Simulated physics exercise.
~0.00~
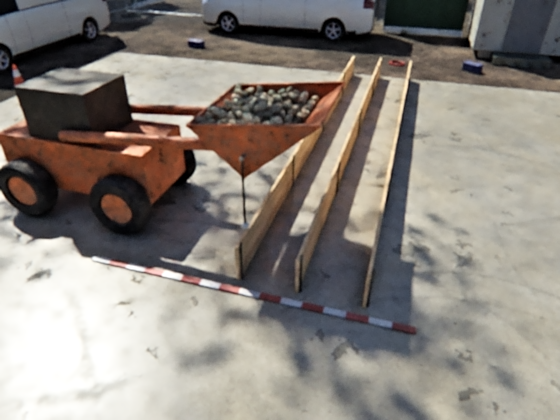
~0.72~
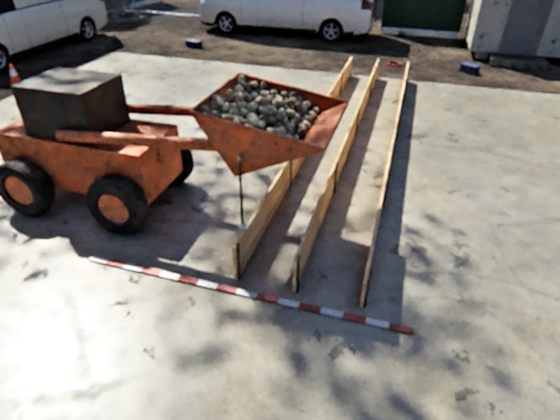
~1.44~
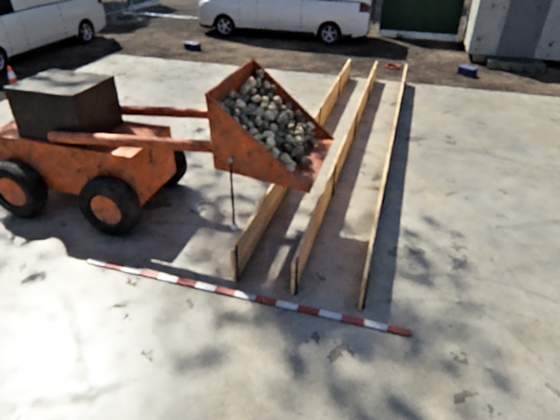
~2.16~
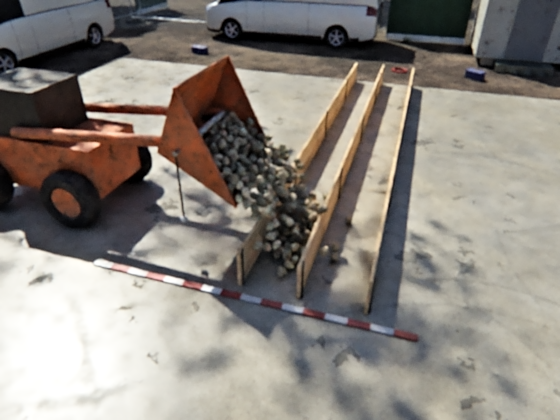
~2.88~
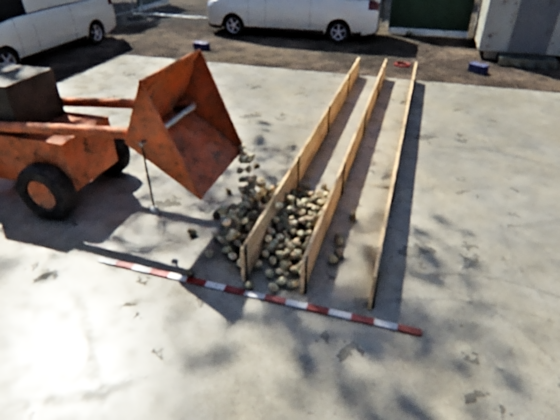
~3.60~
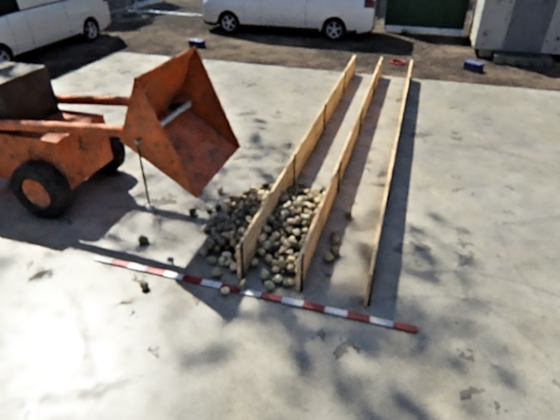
On a concrete yard, an orange loader tips cobbles around the planks, backing away left.
